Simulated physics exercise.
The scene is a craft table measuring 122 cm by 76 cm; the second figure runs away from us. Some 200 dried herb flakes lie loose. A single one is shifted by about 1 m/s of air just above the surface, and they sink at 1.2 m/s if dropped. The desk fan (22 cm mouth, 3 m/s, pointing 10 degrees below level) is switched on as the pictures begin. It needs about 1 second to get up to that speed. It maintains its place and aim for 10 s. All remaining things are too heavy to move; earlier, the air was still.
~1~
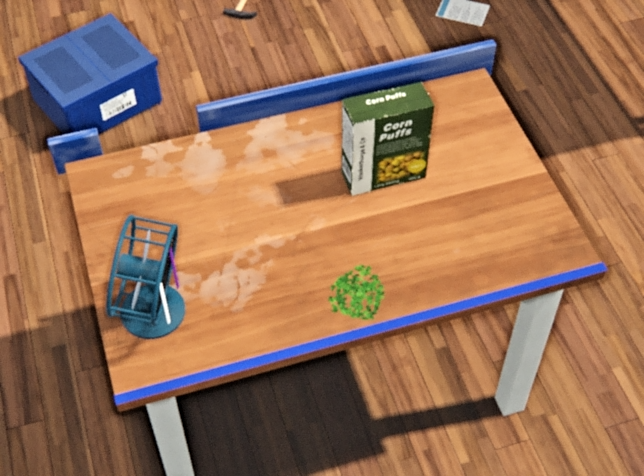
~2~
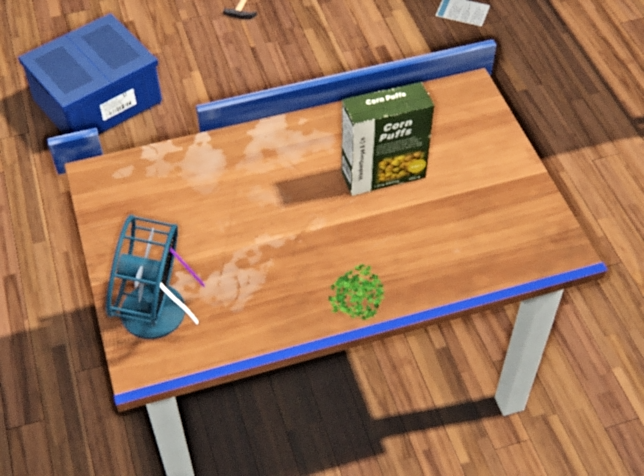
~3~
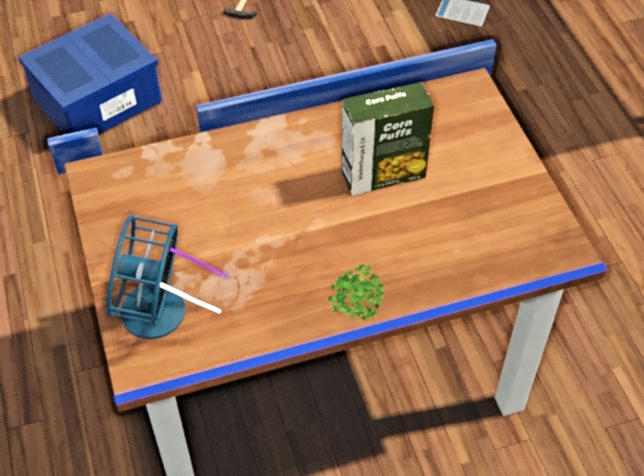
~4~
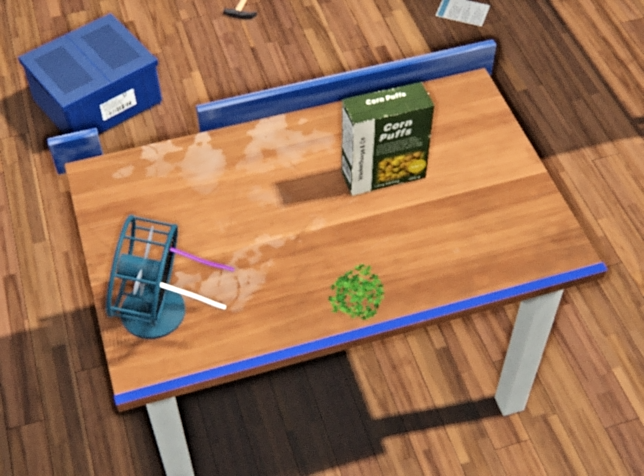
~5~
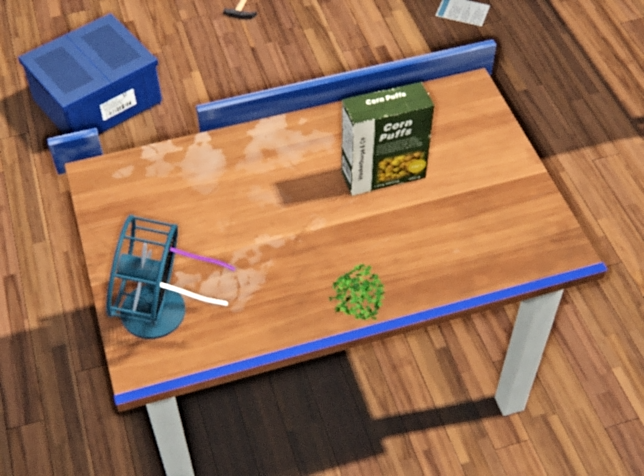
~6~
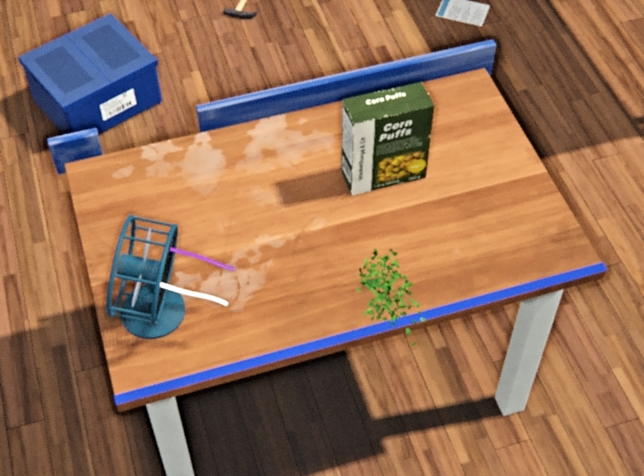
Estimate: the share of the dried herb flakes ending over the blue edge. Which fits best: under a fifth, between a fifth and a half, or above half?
The best fit is between a fifth and a half.
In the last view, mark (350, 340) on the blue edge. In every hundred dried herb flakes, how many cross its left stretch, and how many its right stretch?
Estimate: Left ~ 0 %; right ~ 40 %.
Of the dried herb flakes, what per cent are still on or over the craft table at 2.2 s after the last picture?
About 0 per cent remain.
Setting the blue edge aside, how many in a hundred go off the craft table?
Close to 60 % of them.
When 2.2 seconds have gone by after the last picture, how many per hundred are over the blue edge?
I'd put it at about 40 percent.
Then, 1.0 s after the last picture, 4 % are on the move or not yet settled, 38 % are over the blue edge.
Then, 2.2 s after the last picture, 0 % are on the move or not yet settled, 38 % are over the blue edge.
Then, 4.6 s after the last picture, 0 % are on the move or not yet settled, 38 % are over the blue edge.
Then, 9.1 s after the last picture, at the end, 38 % are over the blue edge.
